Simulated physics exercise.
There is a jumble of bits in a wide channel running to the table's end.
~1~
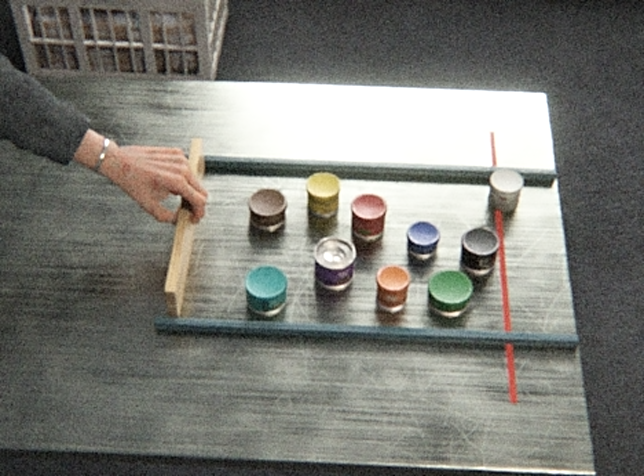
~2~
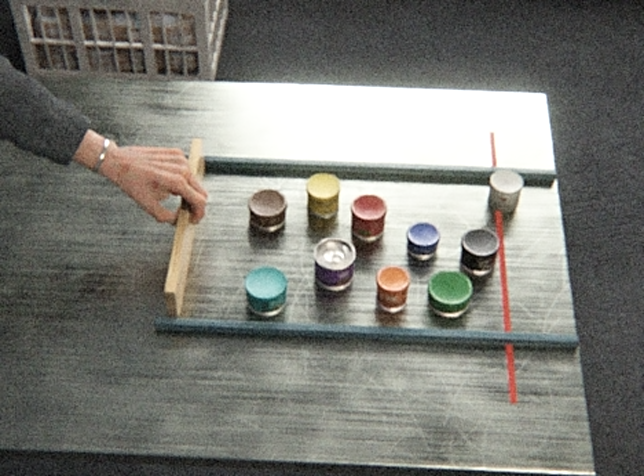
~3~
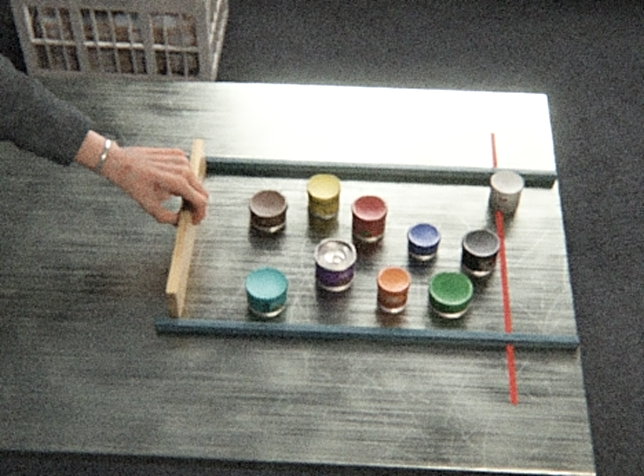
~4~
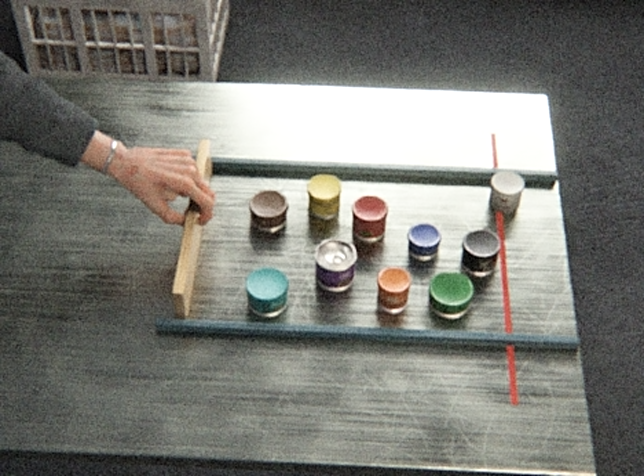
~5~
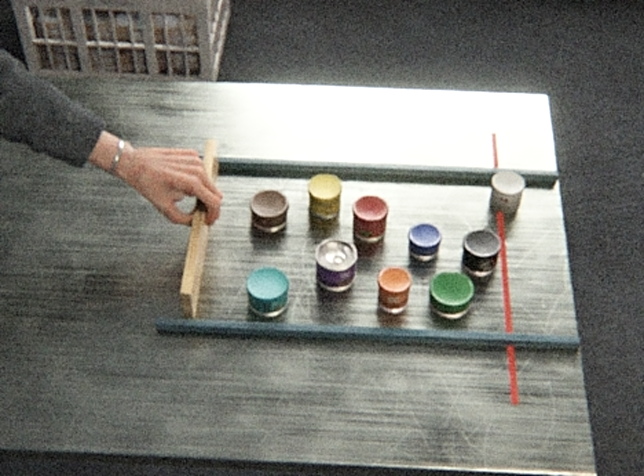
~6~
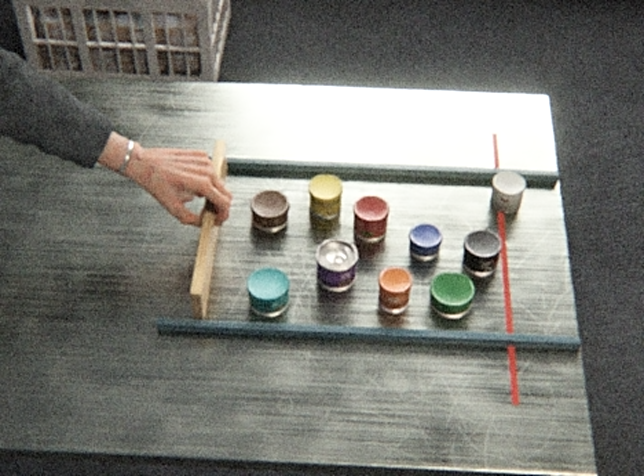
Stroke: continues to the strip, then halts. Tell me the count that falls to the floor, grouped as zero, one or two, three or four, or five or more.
The count is one or two.
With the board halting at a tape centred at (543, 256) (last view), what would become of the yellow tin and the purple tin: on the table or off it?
Yellow tin: Still there. Purple tin: Still there.
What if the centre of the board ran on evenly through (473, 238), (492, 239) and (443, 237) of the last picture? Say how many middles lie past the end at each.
In order: 0, 2, 0.
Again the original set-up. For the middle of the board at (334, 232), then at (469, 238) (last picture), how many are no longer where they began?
At that stage 5; at the next, 10.
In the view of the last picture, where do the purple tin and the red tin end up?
You'll find the first one at (528, 272) and the second at (551, 230).
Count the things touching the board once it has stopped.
4 in contact.
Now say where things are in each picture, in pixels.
White tub (505, 191); black tin (479, 250); green pot (450, 292); board (186, 225); tape (502, 253), in the first frame.
Black tin (479, 250); blue tin (423, 240), in the second frame.
Green pot (450, 294); red tin (369, 217), in the third frame.
White tub (506, 192); yellow tin (324, 196), in the fourth frame.
Black tin (481, 252); brown tin (270, 210), in the fifth frame.
White tub (507, 192); black tin (482, 252); green pot (452, 294); board (210, 227); tape (504, 254), in the sixth frame.
Soon after, none off yet; white tub at rest near (507, 192); black tin at rest near (482, 252); green pot at rest near (452, 294).
Then, none off yet; white tub at rest near (507, 192); black tin moving near (486, 254); green pot moved a little near (470, 294).
Further on, none off yet; white tub at rest near (507, 192); black tin moved about its own width near (539, 256); green pot moved well along near (543, 291).
By the end, the number that fall off is one or two; fallen, green pot and black tin.
